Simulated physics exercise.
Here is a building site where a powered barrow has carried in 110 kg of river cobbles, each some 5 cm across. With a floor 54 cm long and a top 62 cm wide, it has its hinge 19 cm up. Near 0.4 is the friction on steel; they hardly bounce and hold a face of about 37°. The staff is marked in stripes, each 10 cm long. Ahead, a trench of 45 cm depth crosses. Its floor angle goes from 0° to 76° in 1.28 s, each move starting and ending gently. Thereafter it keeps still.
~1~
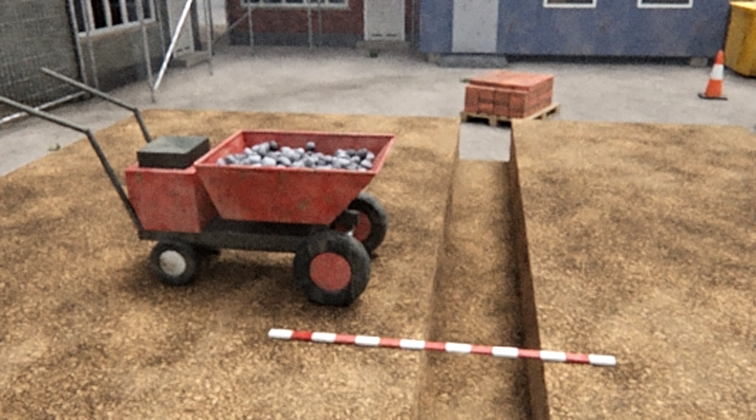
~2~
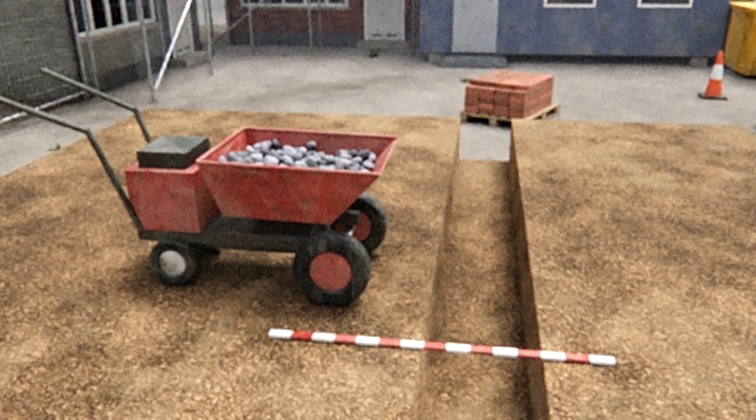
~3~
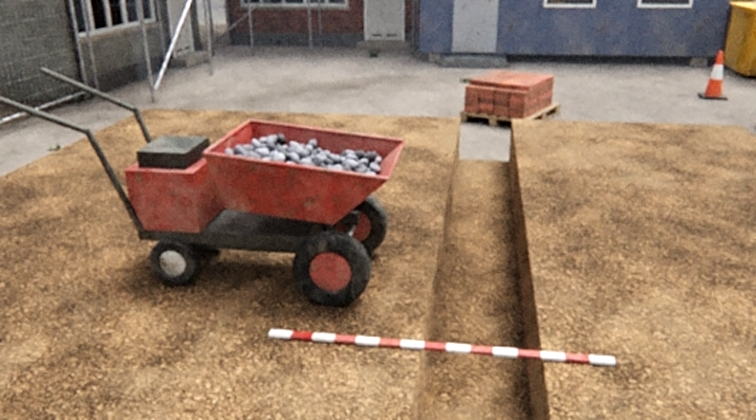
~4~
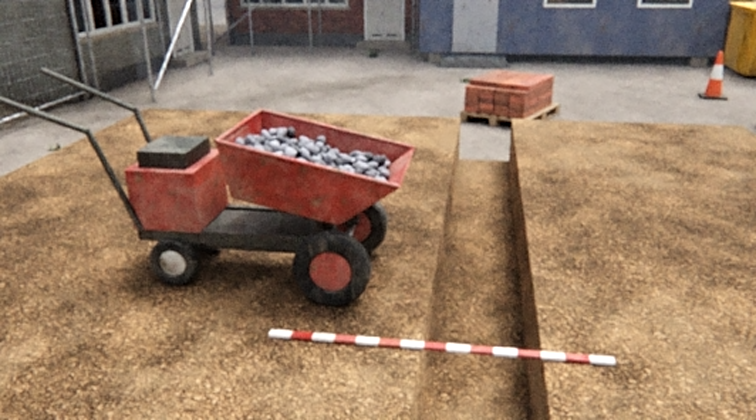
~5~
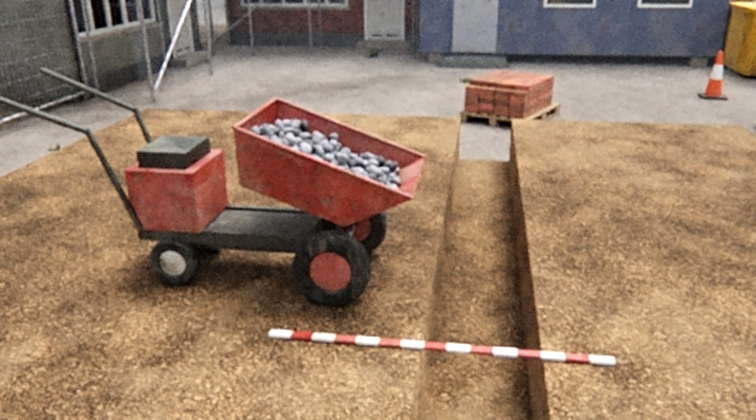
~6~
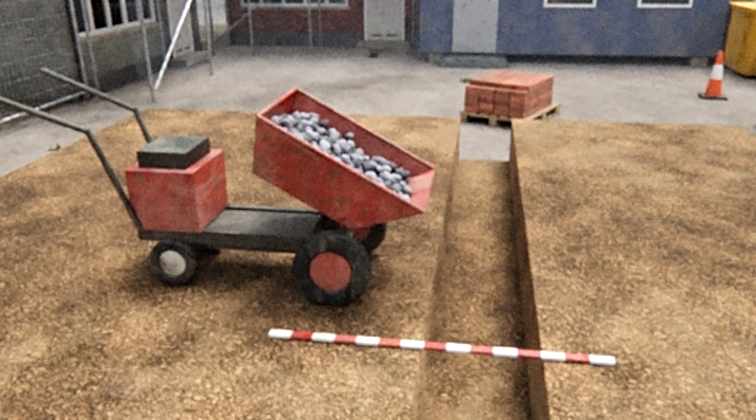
A red barrow's tray of grey stones tilts steadily down to the right beside a trench.
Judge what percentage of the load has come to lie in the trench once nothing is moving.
Roughly 100 in every hundred.
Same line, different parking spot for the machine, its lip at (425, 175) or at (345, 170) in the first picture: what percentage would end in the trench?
The first gives about 75 percent and the second about 100 percent.
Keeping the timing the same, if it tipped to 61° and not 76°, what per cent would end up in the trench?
I'd guess some 90 in a hundred.
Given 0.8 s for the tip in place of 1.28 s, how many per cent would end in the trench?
Something close to 100 per cent.
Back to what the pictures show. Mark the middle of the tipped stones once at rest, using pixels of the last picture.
Their middle lands near (491, 351).
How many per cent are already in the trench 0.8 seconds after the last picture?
By then, around 60 percent.
Then, 0.4 s after the last picture the floor is at 64°, 100 % in the tray; the foremost stones are at (454, 238).
Then, 0.8 s after the last picture the floor is at 76°, 41 % in the tray, 59 % in the trench; the foremost stones are at (526, 336).
Then, 1.2 s after the last picture the floor is at 76°, 9 % in the tray, 91 % in the trench; the foremost stones are at (523, 339).
Then, 3.1 s after the last picture the floor is at 76°, 0 % in the tray, 100 % in the trench; the foremost stones are at (523, 339).
